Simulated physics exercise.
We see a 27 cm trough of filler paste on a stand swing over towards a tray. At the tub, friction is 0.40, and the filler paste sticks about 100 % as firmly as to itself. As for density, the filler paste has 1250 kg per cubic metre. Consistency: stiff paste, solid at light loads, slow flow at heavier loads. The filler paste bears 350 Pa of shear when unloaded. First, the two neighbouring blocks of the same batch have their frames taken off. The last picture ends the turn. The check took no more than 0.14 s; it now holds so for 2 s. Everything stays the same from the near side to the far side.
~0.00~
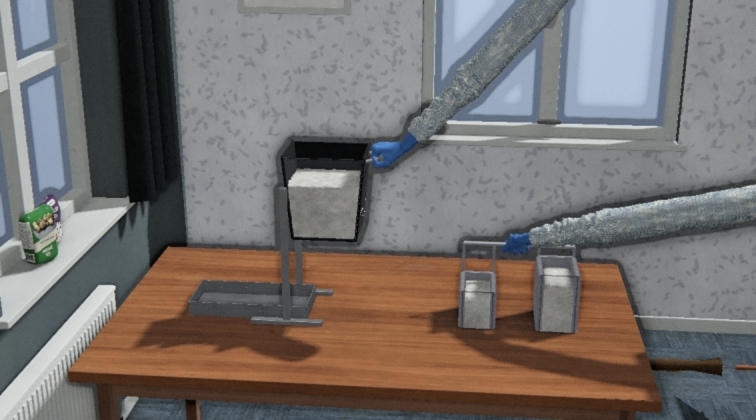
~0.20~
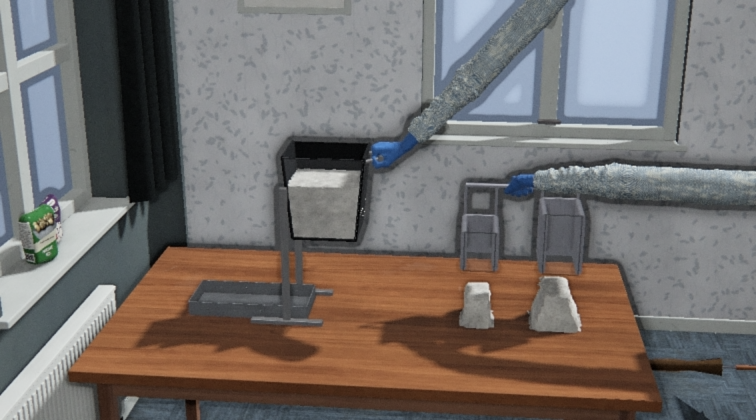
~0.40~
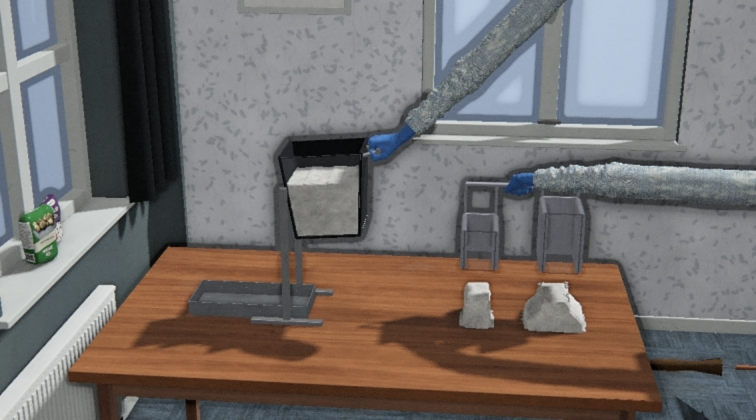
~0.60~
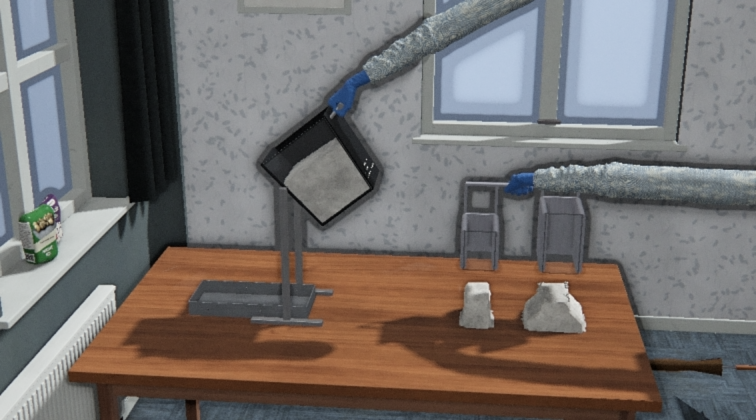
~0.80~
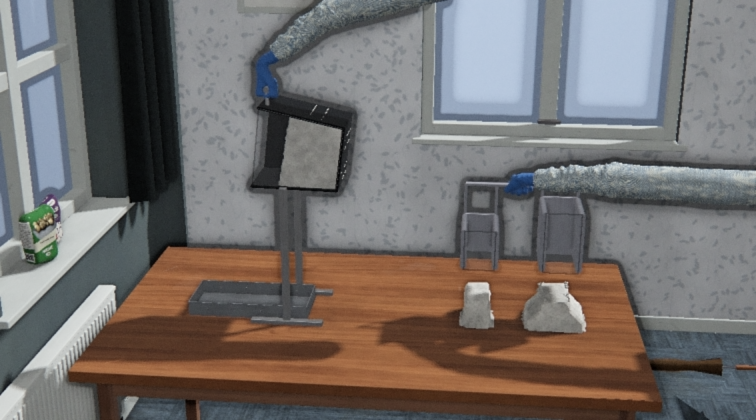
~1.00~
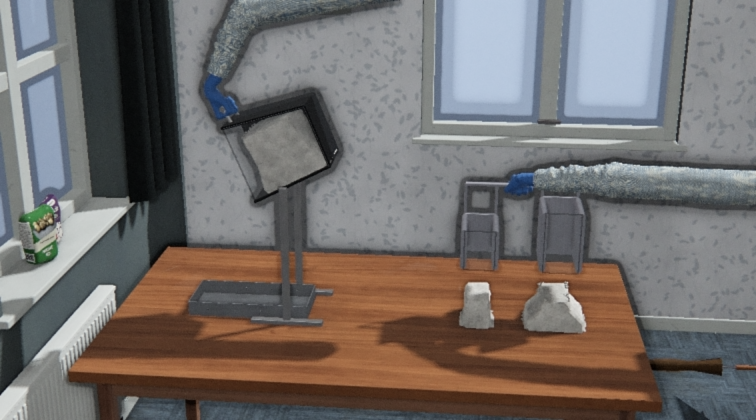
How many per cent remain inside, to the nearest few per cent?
Roughly 0 per cent remains inside.
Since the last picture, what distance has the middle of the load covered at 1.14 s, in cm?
The shift is near 12 cm.
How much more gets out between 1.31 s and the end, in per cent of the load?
Roughly 25 %.
After 1.14 s, the tub is at 112 degrees and holds 63 %.
After 1.31 s, the tub is at 112 degrees and holds 23 %.
After 1.48 s, the tub is at 112 degrees and holds 1 %.
After 1.65 s, the tub is at 112 degrees and holds 0 %.
After 3.00 s, the tub is at 112 degrees and holds 0 %.
